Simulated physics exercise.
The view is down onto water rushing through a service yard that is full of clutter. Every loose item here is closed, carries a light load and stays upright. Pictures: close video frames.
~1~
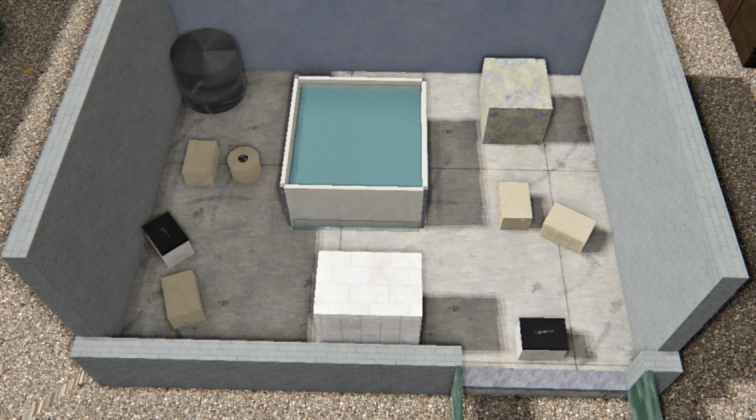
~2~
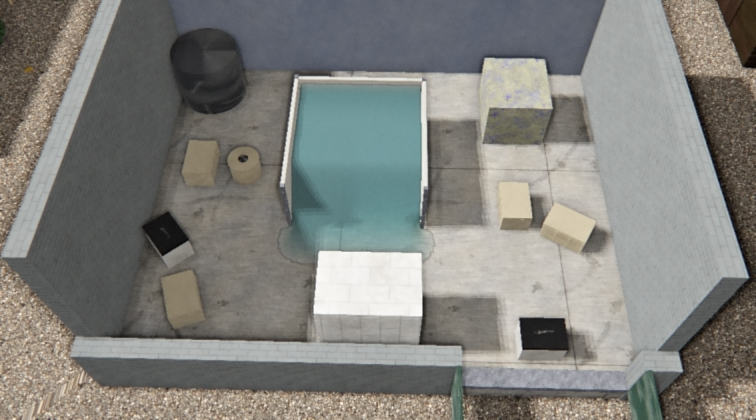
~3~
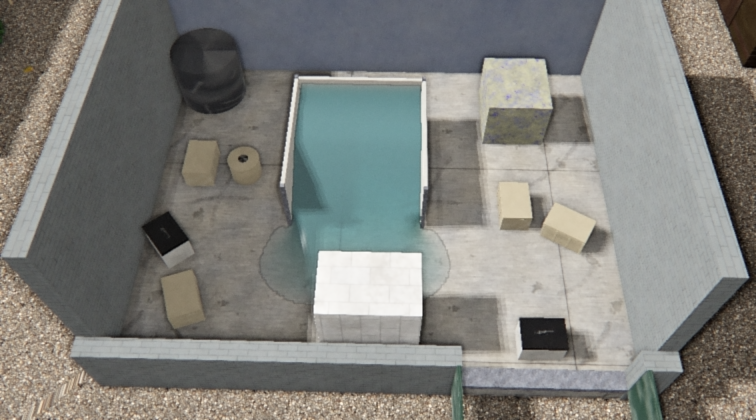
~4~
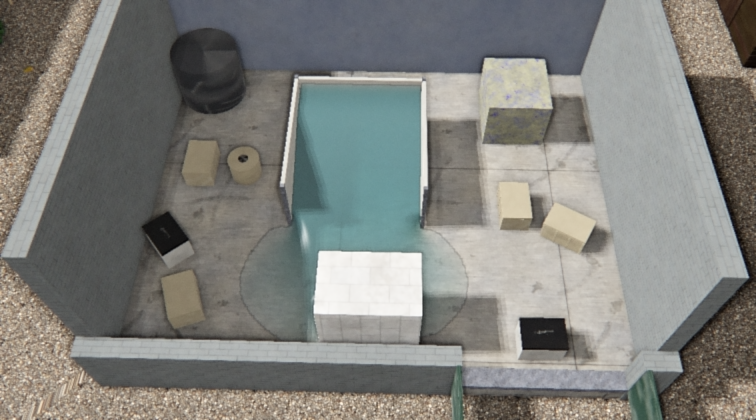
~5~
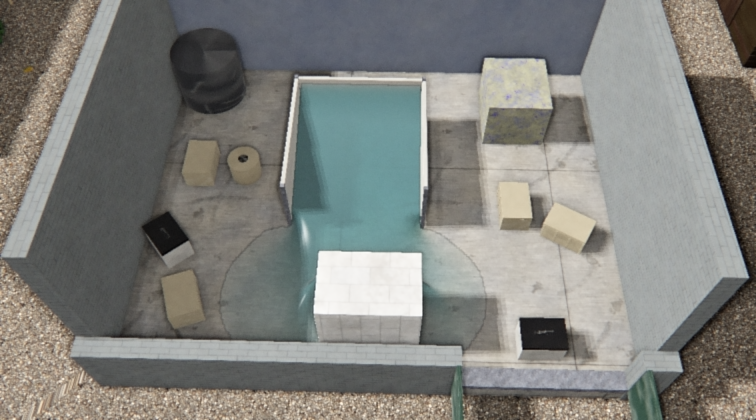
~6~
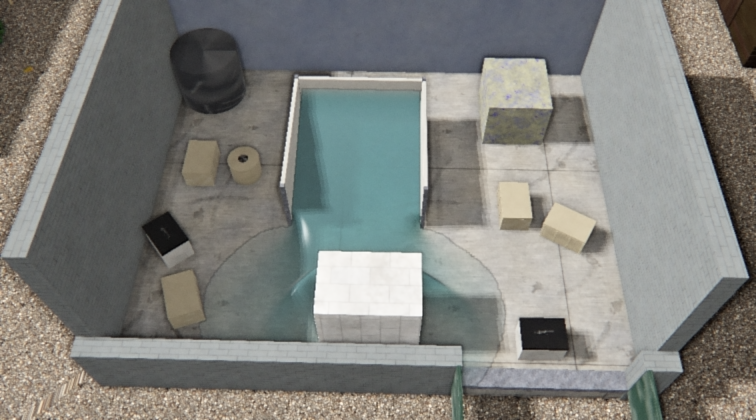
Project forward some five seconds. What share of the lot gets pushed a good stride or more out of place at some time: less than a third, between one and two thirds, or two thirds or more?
The portion knocked well out of place is two thirds or greater.
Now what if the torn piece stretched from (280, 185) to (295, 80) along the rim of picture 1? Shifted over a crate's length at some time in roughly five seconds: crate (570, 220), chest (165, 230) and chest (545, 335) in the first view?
Fell short, went past that, fell short.
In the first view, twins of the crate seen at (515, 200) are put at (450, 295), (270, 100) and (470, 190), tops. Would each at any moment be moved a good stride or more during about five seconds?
So, in order, the copies go a long way, a long way, nowhere much.
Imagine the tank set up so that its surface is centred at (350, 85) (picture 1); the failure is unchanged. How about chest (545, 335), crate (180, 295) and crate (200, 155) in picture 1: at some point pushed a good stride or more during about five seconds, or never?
Result per object - went far, went far, went far.
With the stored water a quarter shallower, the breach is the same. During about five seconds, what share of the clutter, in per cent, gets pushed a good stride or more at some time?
Share moved that far: Approx. 70 %.
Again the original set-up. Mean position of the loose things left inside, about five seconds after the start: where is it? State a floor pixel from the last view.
The remaining things centre around (385, 149).
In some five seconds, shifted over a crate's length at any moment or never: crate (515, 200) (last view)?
Note - travel: Within that distance.
A moment on, 0 of 7 are well off their spots; 0 afloat.
Next, 2 of 7 are well off their spots; 1 afloat.
Later, 6 of 7 are well off their spots; 0 afloat.
In the end, 5 of 7 are well off their spots, and 6 have been at some point; 1 afloat.
